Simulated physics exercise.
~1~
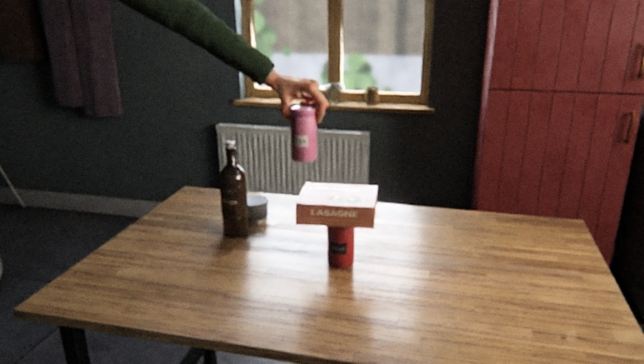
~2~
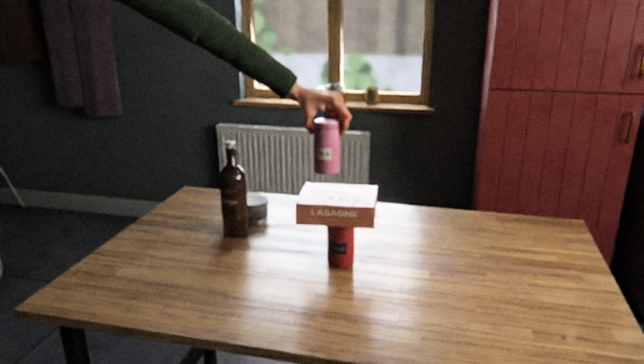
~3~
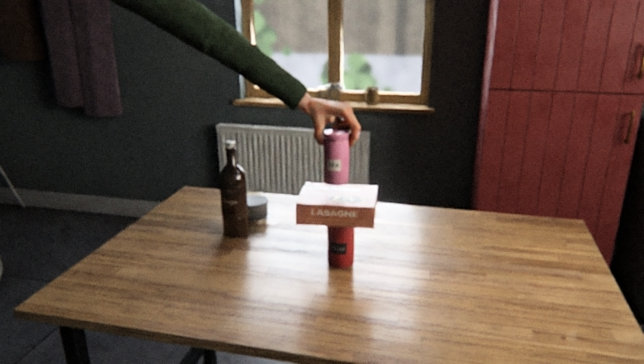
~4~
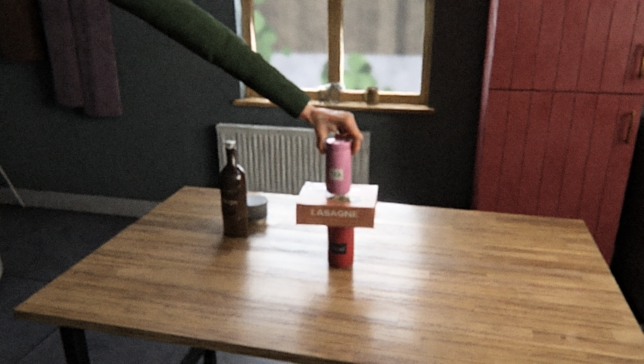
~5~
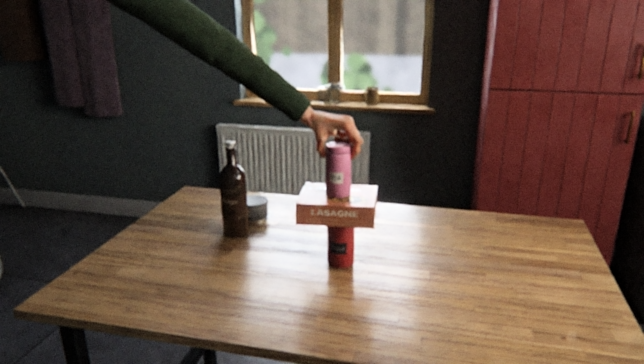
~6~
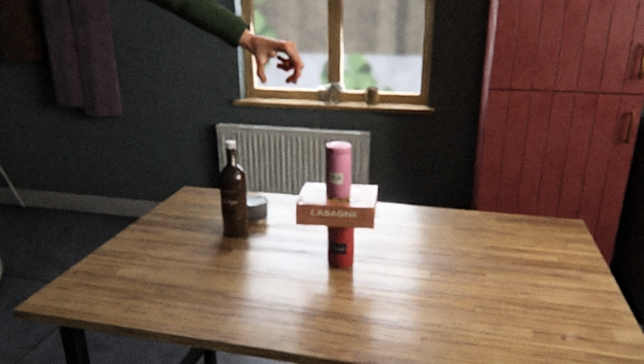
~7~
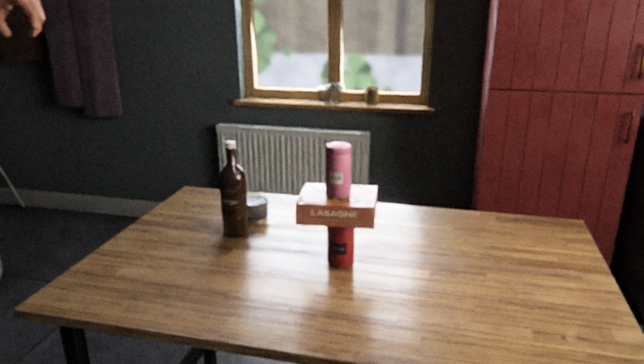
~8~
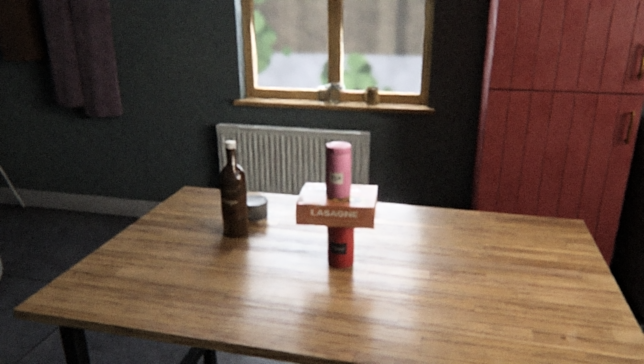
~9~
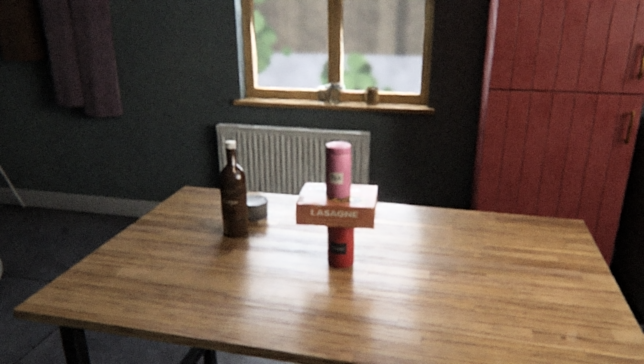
A hand lowers a pink jar onto the orange packet, lets go, and it stays balanced.
